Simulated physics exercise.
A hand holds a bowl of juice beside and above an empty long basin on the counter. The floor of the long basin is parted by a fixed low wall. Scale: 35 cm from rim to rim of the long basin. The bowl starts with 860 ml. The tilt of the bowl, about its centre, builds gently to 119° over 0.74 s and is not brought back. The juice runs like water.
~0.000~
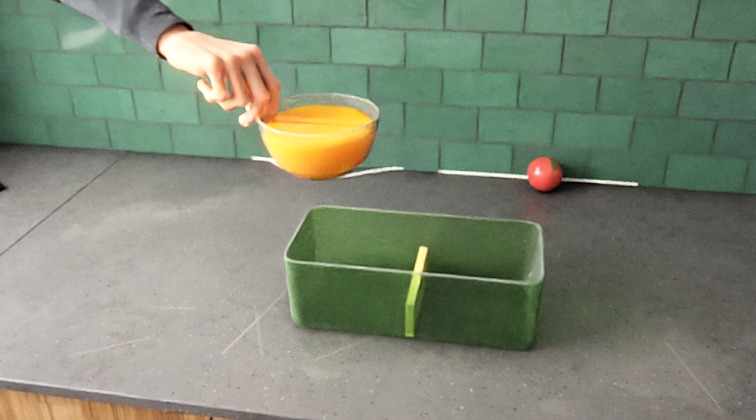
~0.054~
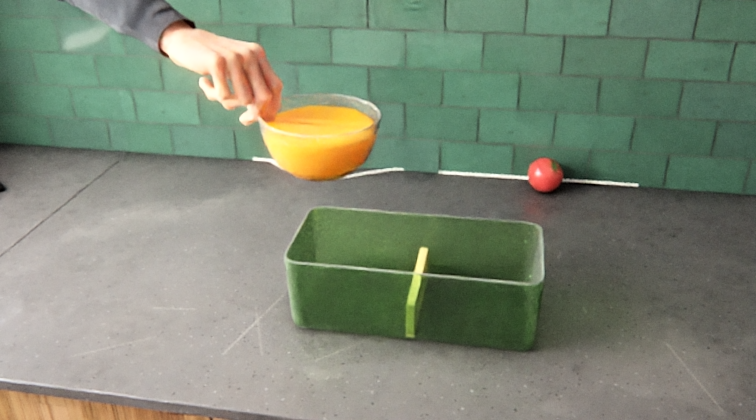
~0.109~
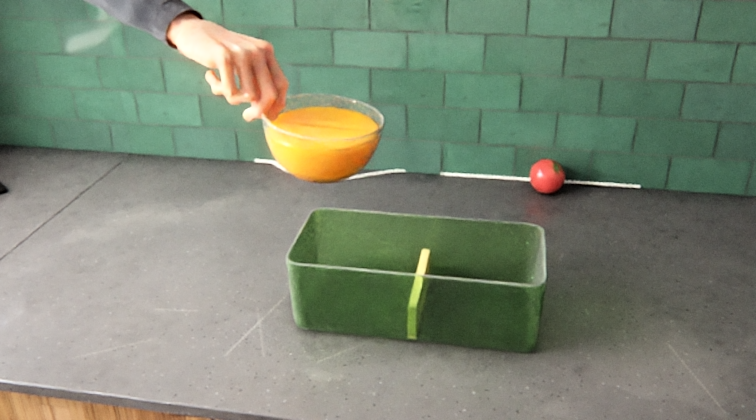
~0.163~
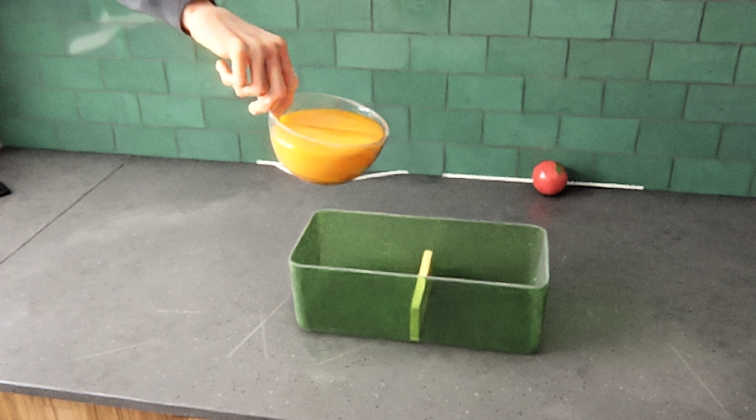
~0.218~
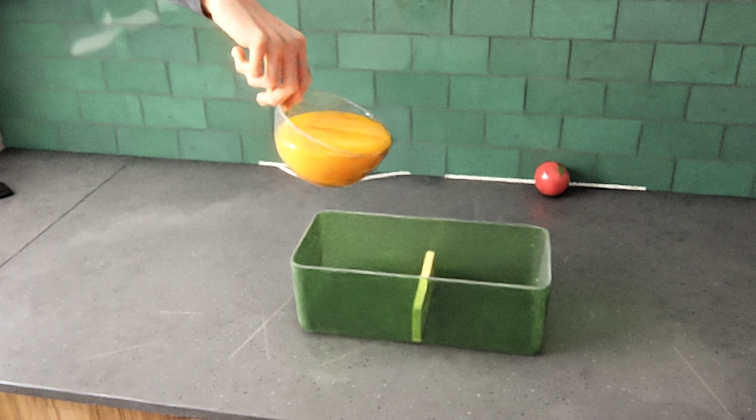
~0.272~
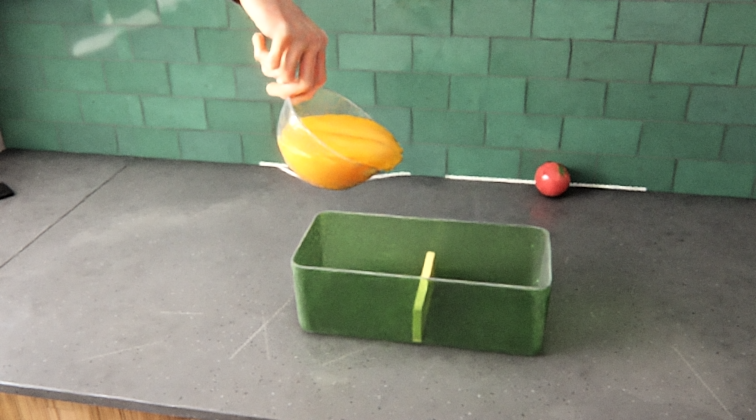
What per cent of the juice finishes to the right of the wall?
Roughly 40 per cent is past the wall.
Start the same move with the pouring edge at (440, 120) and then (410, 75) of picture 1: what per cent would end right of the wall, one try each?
In turn about 85 and 80 per cent.
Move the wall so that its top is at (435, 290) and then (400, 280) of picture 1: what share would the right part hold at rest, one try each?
First 25, then 65 per cent.
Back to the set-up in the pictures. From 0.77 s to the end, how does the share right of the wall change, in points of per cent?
It goes up by about 2.
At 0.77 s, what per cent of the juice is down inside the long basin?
Near 92 in a hundred.
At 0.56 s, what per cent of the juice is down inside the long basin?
Near 58 in a hundred.
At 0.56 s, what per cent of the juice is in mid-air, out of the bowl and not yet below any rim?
Near 32 in a hundred.
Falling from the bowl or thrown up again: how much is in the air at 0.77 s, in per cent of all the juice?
About 7 per cent.
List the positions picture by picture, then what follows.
It leans 0°; its right rim is at (378, 118); the juice meets the walls at (266, 119) and (376, 125); the long basin's rim runs from (298, 232) to (542, 253); the wall's top is at (418, 275), in the first picture.
It leans 2°; its right rim is at (379, 120); the juice meets the walls at (268, 120) and (377, 127), in the second picture.
It leans 6°; its right rim is at (382, 127); the juice meets the walls at (271, 119) and (379, 130), in the third picture.
It leans 14°; its right rim is at (387, 136); the juice meets the walls at (277, 120) and (385, 134), in the fourth picture.
It leans 24°; its right rim is at (390, 148); the juice meets the walls at (282, 123) and (388, 140); 1 per cent is over the edge, in the fifth picture.
It leans 35°; its right rim is at (389, 160); the juice meets the walls at (285, 127) and (386, 149); 8 per cent is over the edge, in the sixth picture.
Then, 0.56 s in, the tilt is 103° and 10 per cent is still to pour, 22 is left of the wall and 36 right of it.
Then, 0.77 s in, the tilt is 119° and 0 per cent is still to pour, 54 is left of the wall and 38 right of it.
Then, 1.00 s in, the tilt is 119° and 0 per cent is still to pour, 56 is left of the wall and 40 right of it.
Then, 1.24 s in, the tilt is 119° and 0 per cent is still to pour, 57 is left of the wall and 40 right of it.
Finally, 57 per cent lies left of the wall, 40 right of it and 3 outside.
